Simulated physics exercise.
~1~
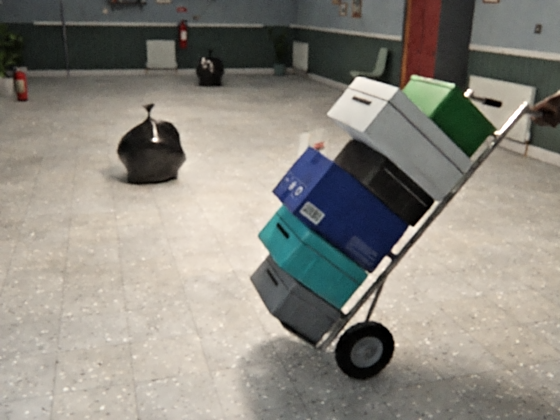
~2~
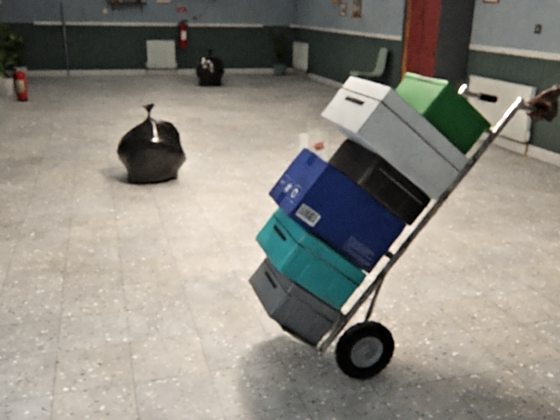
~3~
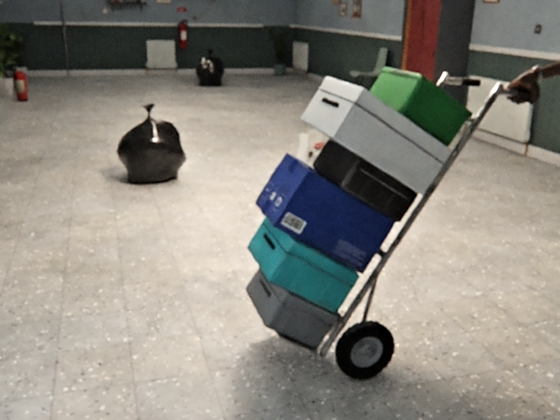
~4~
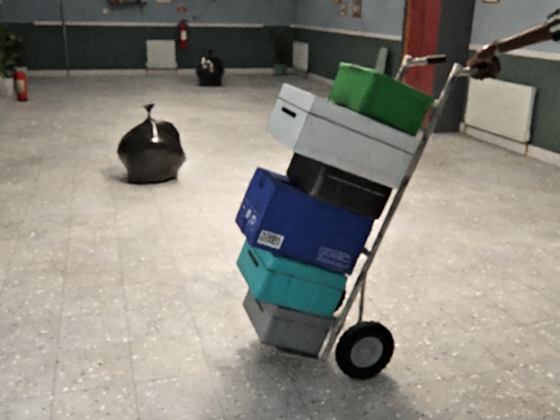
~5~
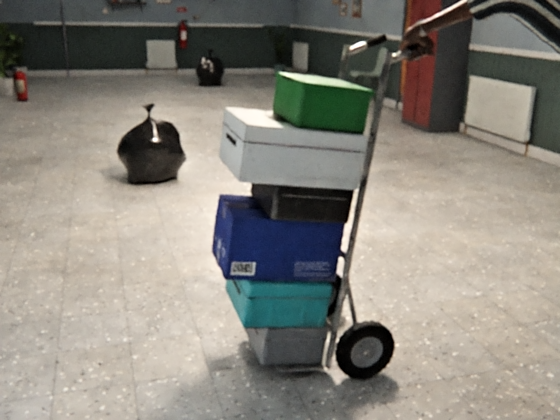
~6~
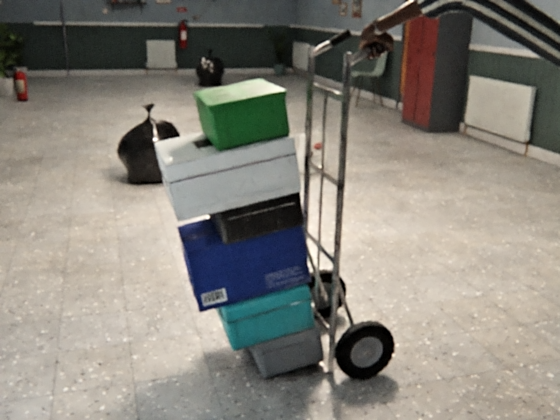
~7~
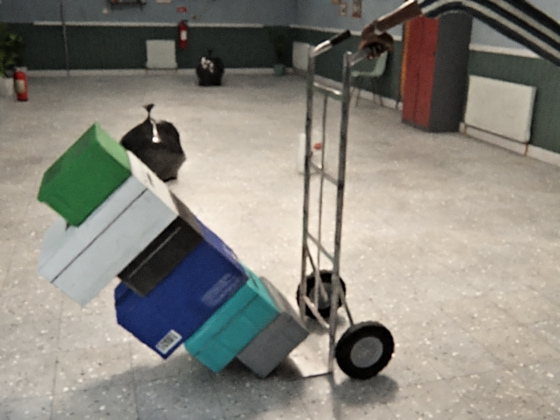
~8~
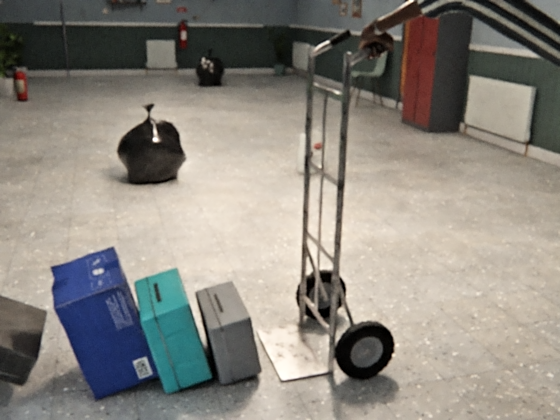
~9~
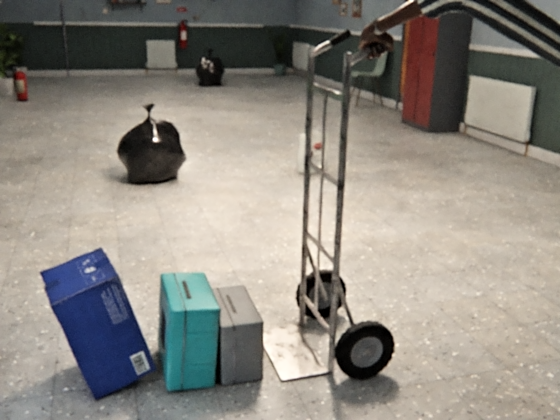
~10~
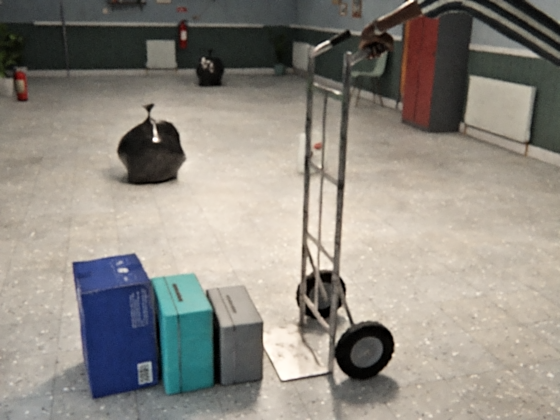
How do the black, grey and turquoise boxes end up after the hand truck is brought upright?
All three tip over to the left as the stack goes down. The grey and turquoise ones end up on their sides near the toe plate, while the black one tumbles out of view at the left.
